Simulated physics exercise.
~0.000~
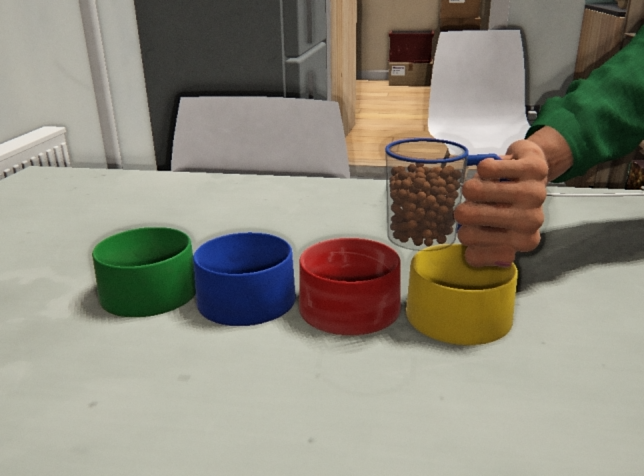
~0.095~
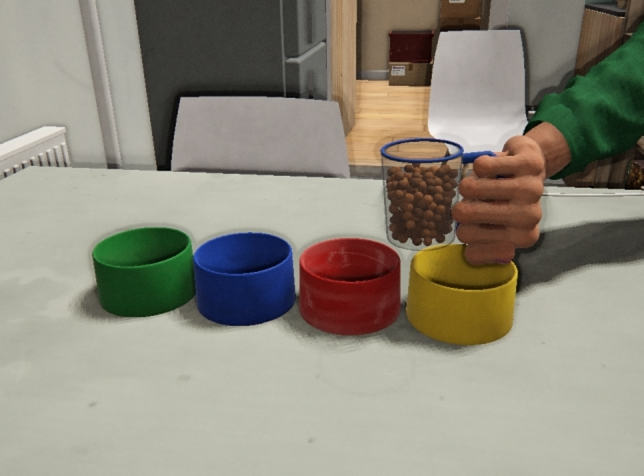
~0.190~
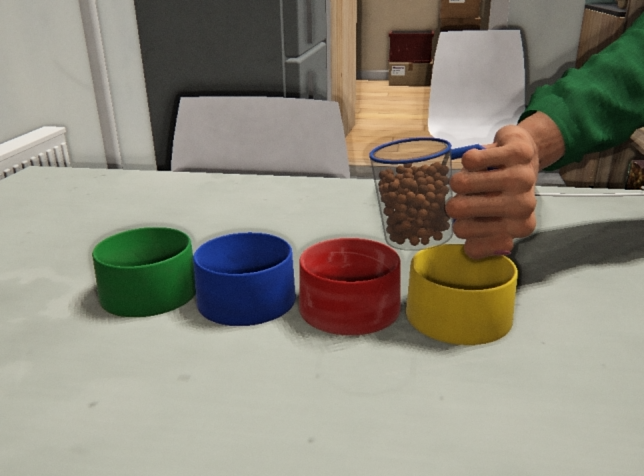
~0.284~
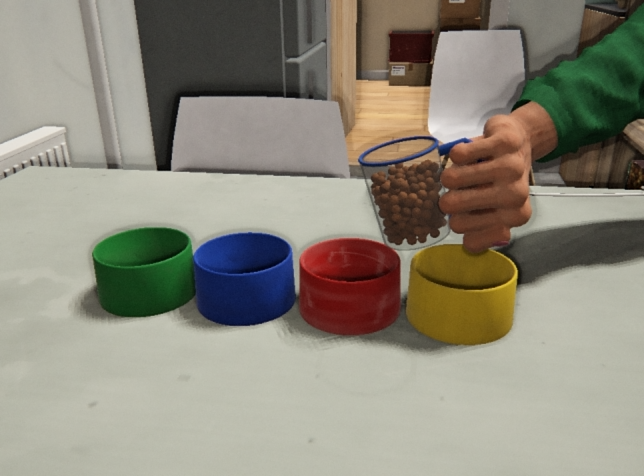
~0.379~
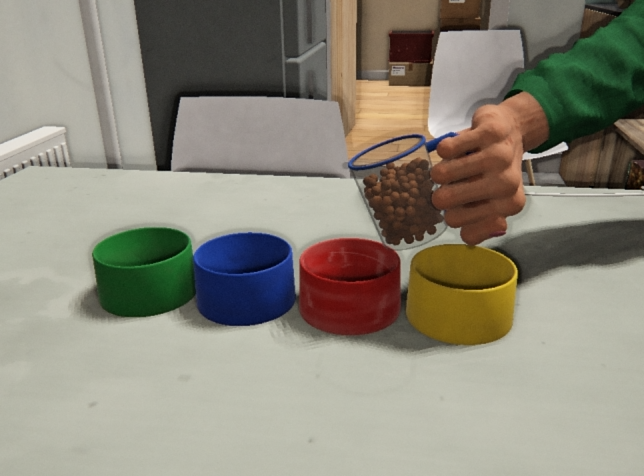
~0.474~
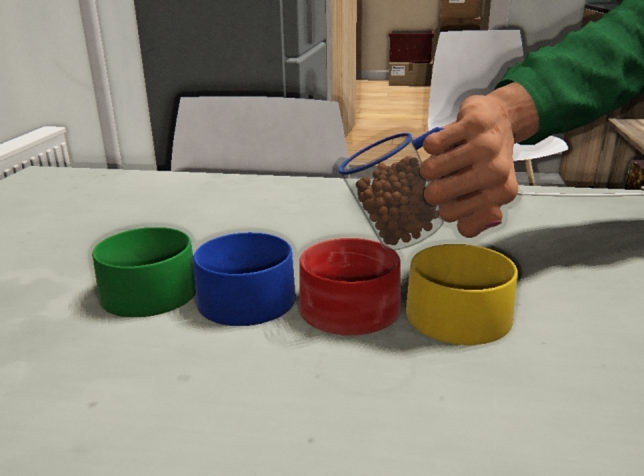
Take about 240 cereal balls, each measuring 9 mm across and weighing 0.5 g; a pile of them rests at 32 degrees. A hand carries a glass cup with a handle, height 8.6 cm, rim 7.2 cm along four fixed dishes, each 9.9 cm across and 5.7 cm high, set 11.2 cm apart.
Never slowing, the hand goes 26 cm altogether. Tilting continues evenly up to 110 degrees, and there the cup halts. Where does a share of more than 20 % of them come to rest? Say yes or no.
Red dish: No, blue dish: Yes, green dish: No, yellow dish: No, counter: No.
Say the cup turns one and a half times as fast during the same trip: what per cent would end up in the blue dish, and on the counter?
In that case you'd see blue at 80 and the counter at 10.
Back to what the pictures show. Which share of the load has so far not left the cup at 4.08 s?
My guess is near 0 per cent.
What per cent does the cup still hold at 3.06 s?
I reckon around 0 per cent.
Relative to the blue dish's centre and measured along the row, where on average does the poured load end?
I'd say about 1 cm, heading down the x axis.
After 2.03 s, tilt 110 degrees; cup holds 35 %, blue 65 %.
Then, at 3.06 s, tilt 110 degrees; cup holds 0 %, blue 100 %.
Then, at 4.08 s, tilt 110 degrees; cup holds 0 %, blue 100 %.
By 4.4 s all is still; red 0 %, blue 100 %, green 0 %, yellow 0 %, counter 0 %.
